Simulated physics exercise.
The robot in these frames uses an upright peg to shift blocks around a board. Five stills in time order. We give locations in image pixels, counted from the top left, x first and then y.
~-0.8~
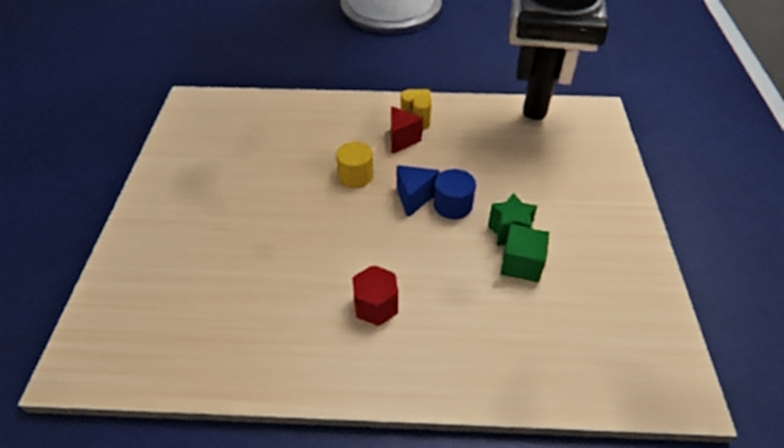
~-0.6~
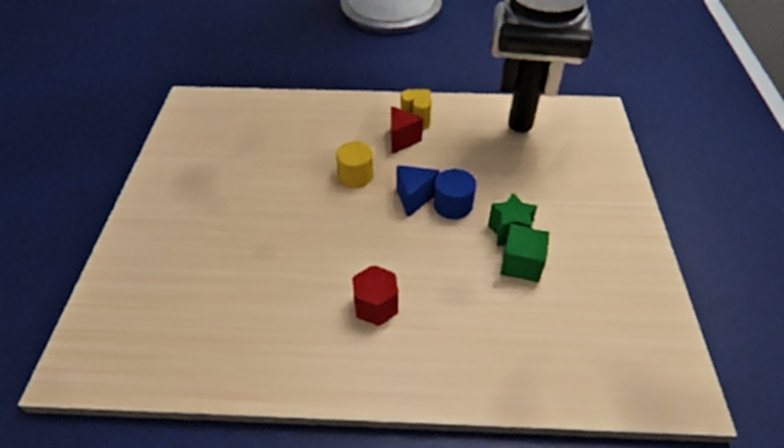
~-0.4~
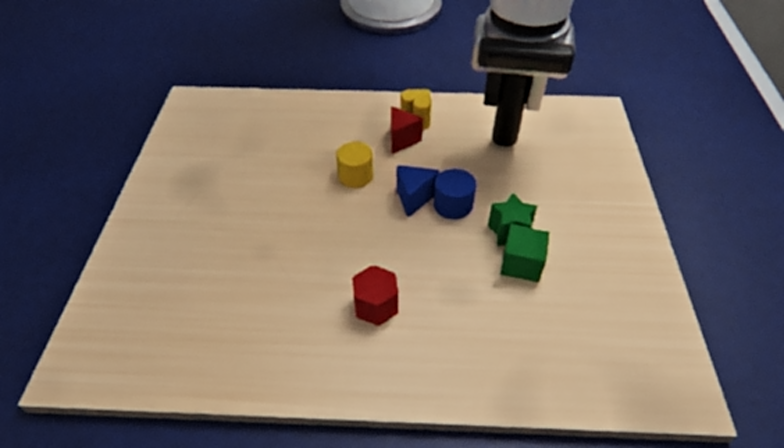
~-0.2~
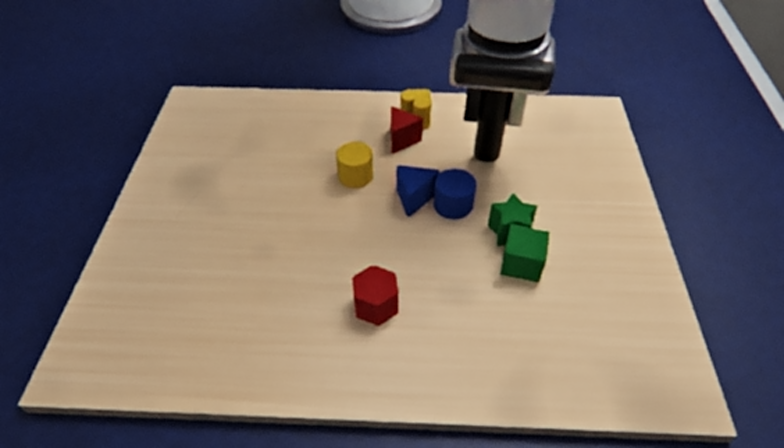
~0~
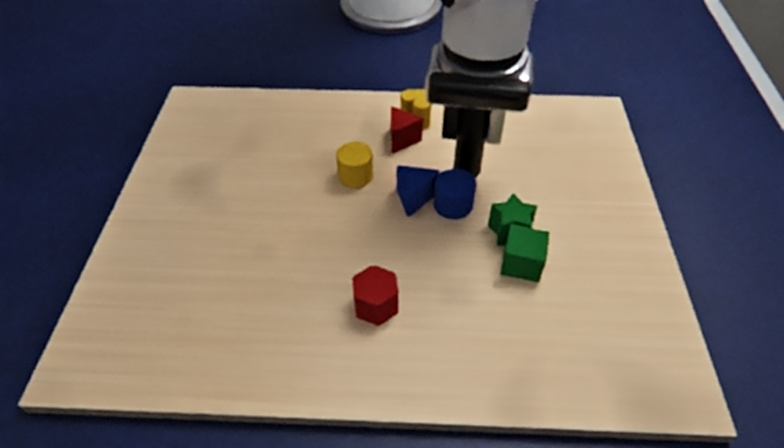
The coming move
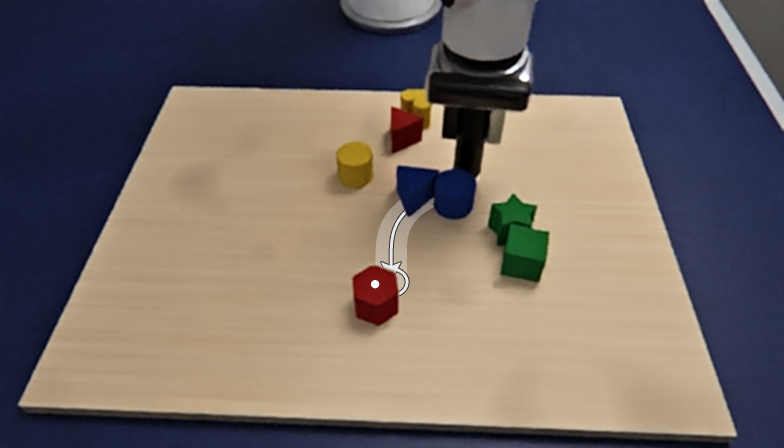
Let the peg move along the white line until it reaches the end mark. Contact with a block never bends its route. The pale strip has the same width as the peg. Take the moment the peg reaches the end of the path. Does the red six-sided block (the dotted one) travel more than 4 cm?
No - that is not the case.
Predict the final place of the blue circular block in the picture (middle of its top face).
For the centre of its top, I'd go with (446, 199).
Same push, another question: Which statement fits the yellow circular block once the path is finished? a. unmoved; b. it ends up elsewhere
Letter a.
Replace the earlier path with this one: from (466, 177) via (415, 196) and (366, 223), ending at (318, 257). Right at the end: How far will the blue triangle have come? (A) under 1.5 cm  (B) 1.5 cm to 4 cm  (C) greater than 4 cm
That would be C.
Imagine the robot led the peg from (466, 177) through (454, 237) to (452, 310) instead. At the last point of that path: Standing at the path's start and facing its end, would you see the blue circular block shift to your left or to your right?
It shifts rightward.
The drawn path runs from (466, 177) over (423, 199) and (393, 234) to (391, 282); the dot is on the red six-sided block.
On the path given first. One third of the way, peg (423, 193); blue triangle (386, 184), turned 20° clockwise; blue circular block (446, 199).
Two thirds of the way, peg (393, 229); blue triangle (368, 193), turned 95° clockwise; blue circular block (446, 199).
At the end, peg (391, 276); yellow circular block not moved; red six-sided block (373, 290); blue triangle (368, 193), turned 95° clockwise; blue circular block (446, 199).
